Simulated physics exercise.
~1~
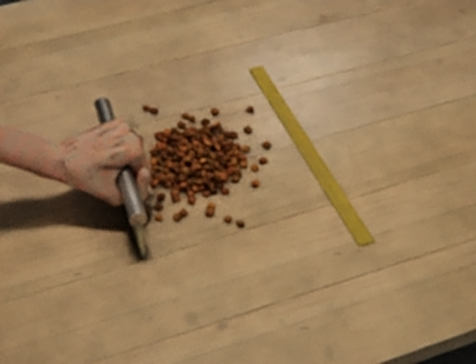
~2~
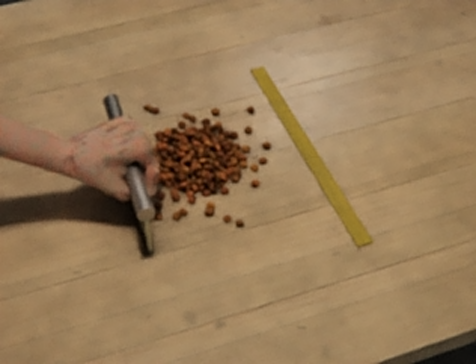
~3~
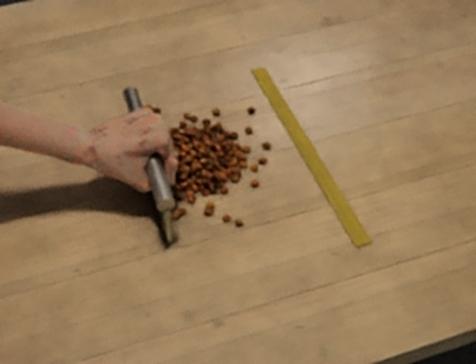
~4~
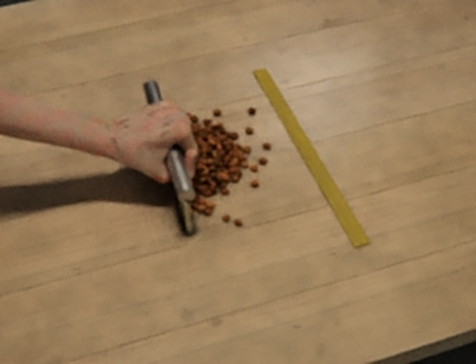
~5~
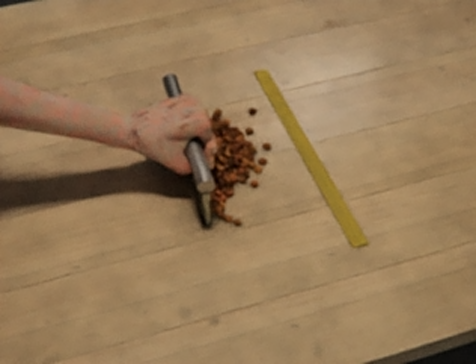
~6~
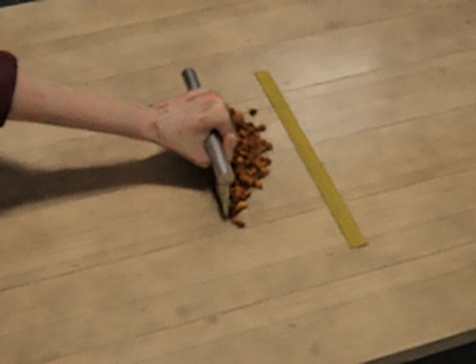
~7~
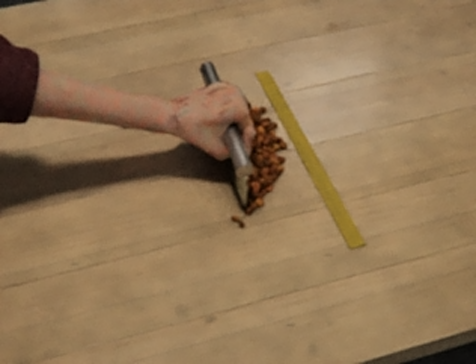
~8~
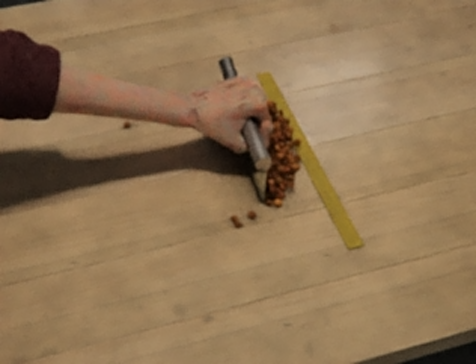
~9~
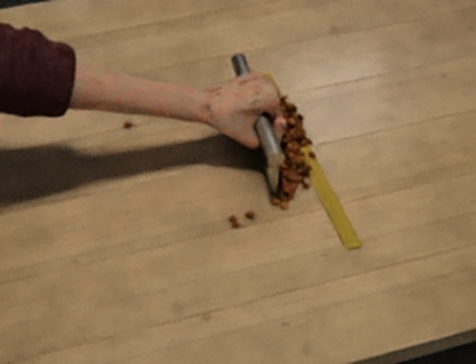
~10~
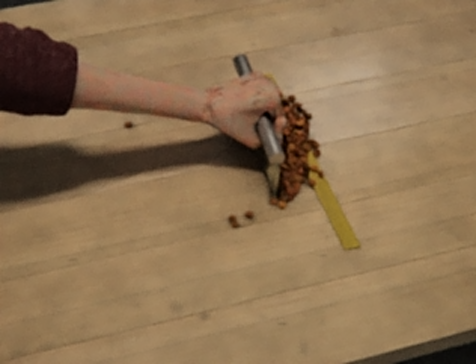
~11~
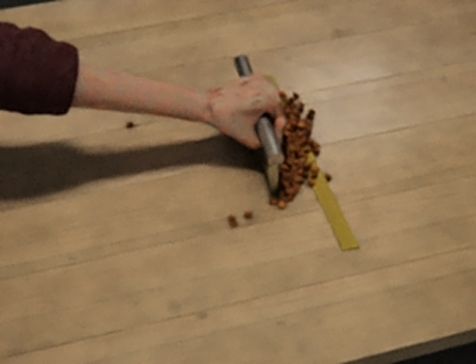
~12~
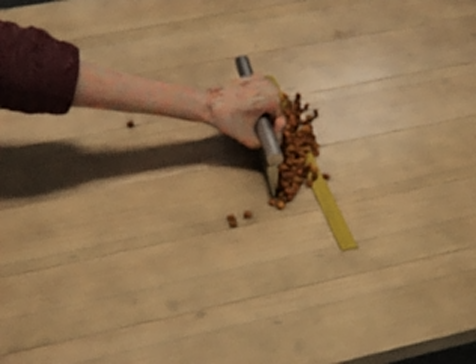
A pale wooden tabletop is seen from above at a slant, with the view drifting very slightly. A hand reaching in from the left grips a grey metal bar beside a loose heap of reddish-brown kibble, and a flat yellow strip lies slanted to the right. The hand pushes the bar rightwards, and the pieces bunch into a narrow band ahead of it as a dark maroon sleeve comes into view. The band reaches the strip and partly covers it, then the bar stops. At the end, the hand still holds the bar there, most pieces lie clustered against and over the strip's upper part, and a few stragglers remain behind.
